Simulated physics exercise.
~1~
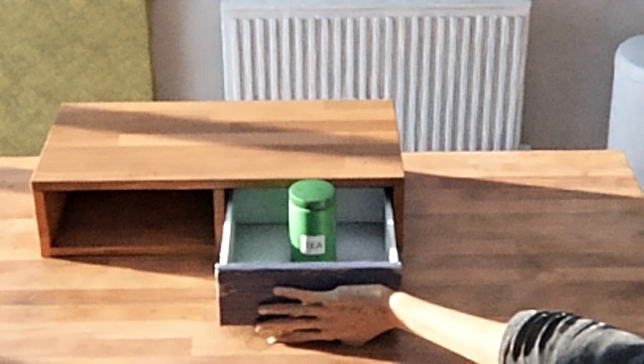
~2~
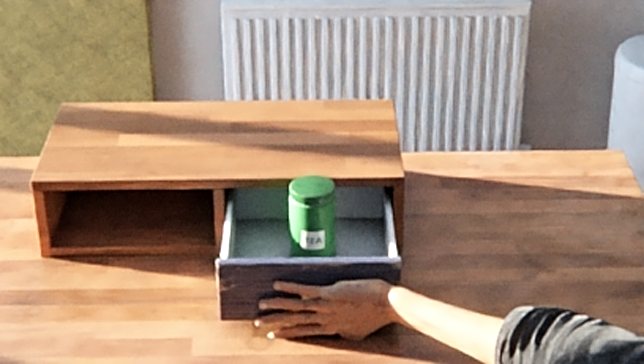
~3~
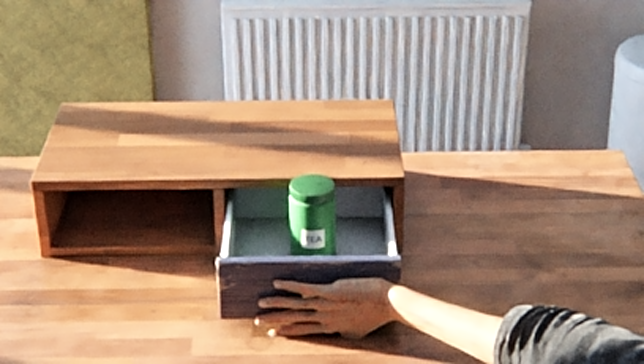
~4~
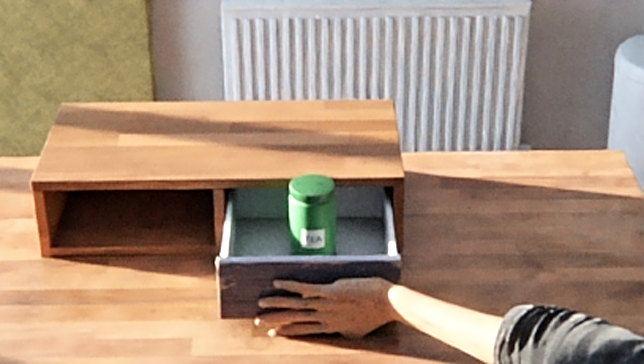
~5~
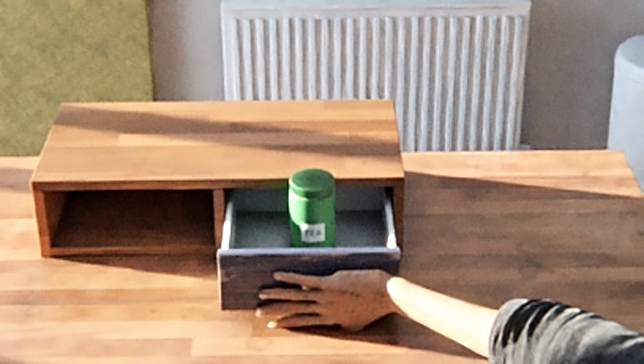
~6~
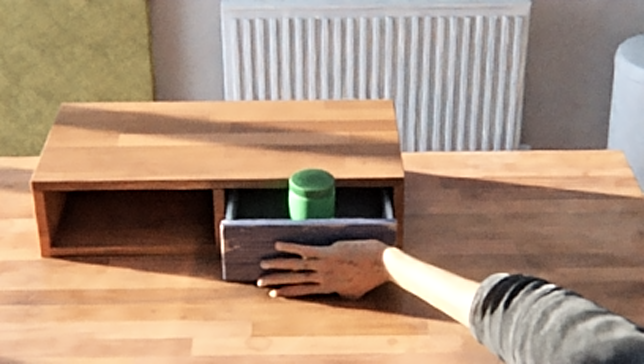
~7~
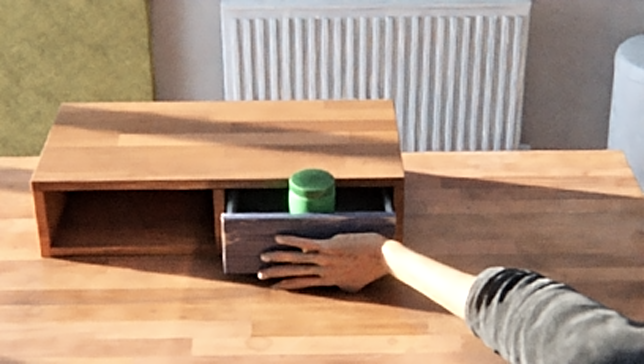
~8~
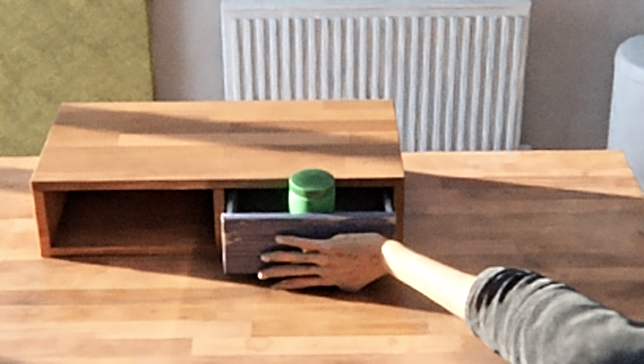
Drawer holding an upright green tea tin sliding partway into a wooden chest under a hand's push, then stopping still ajar.
